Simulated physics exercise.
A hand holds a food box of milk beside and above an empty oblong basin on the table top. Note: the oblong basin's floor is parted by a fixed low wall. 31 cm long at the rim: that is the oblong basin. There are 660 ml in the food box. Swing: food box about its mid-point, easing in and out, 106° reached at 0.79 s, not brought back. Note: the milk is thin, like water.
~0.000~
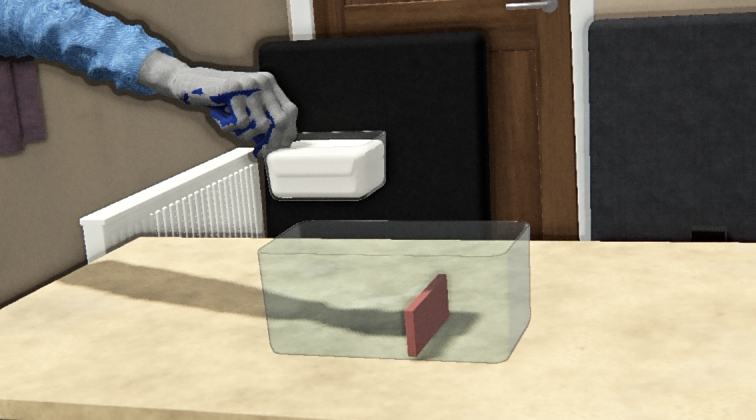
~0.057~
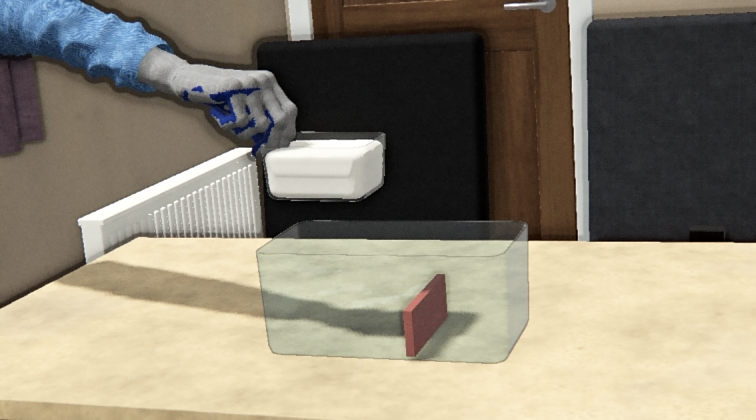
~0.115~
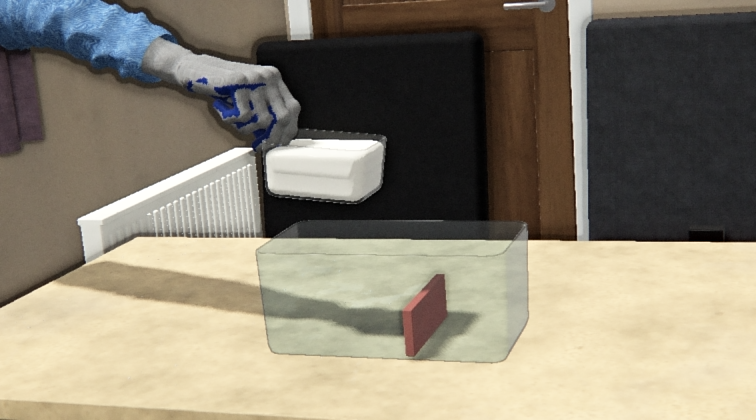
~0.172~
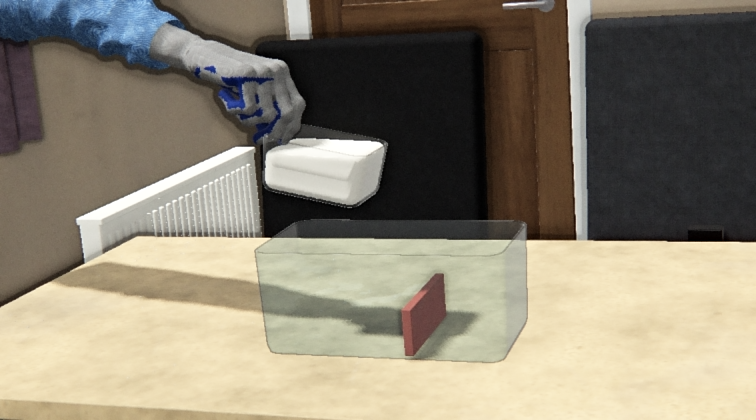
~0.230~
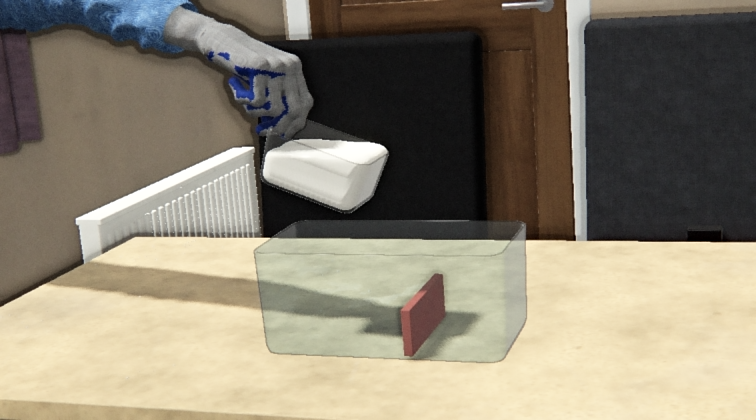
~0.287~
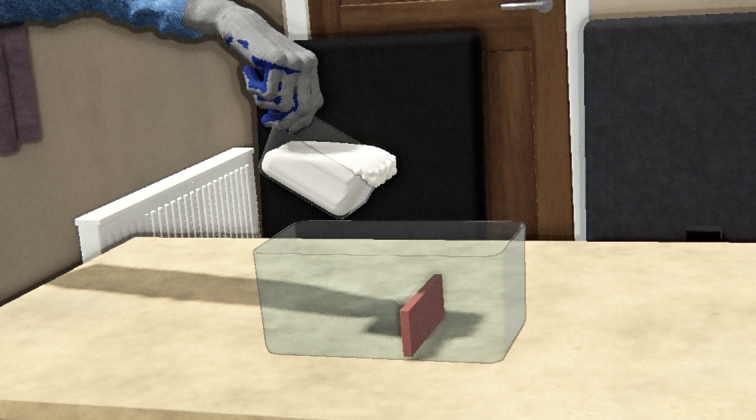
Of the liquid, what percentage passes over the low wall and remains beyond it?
The far part has about 55 per cent.
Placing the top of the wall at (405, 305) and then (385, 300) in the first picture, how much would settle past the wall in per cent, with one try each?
I'd put it at about 75 per cent for the first and about 90 per cent for the second.
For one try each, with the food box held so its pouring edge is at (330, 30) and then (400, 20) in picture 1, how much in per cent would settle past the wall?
Around 45 per cent first, around 85 per cent next.
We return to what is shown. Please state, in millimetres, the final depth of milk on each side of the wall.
On the left it stands about 10 mm, on the right about 22 mm.
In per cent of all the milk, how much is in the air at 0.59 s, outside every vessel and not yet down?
About 22 per cent.
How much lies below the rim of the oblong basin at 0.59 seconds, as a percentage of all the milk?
Estimate - around 60 in a hundred parts.
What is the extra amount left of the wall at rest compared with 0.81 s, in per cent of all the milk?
Difference: Approx. 5 %.
By 0.59 s the tilt is 90° and 18 per cent is still to pour, 17 is left of the wall and 42 right of it.
By 0.81 s the tilt is 106° and 3 per cent is still to pour, 39 is left of the wall and 55 right of it.
By 1.04 s the tilt is 106° and 0 per cent is still to pour, 45 is left of the wall and 55 right of it.
By 1.29 s the tilt is 106° and 0 per cent is still to pour, 45 is left of the wall and 55 right of it.
At rest 45 per cent lies left of the wall, 55 right of it and 1 outside.
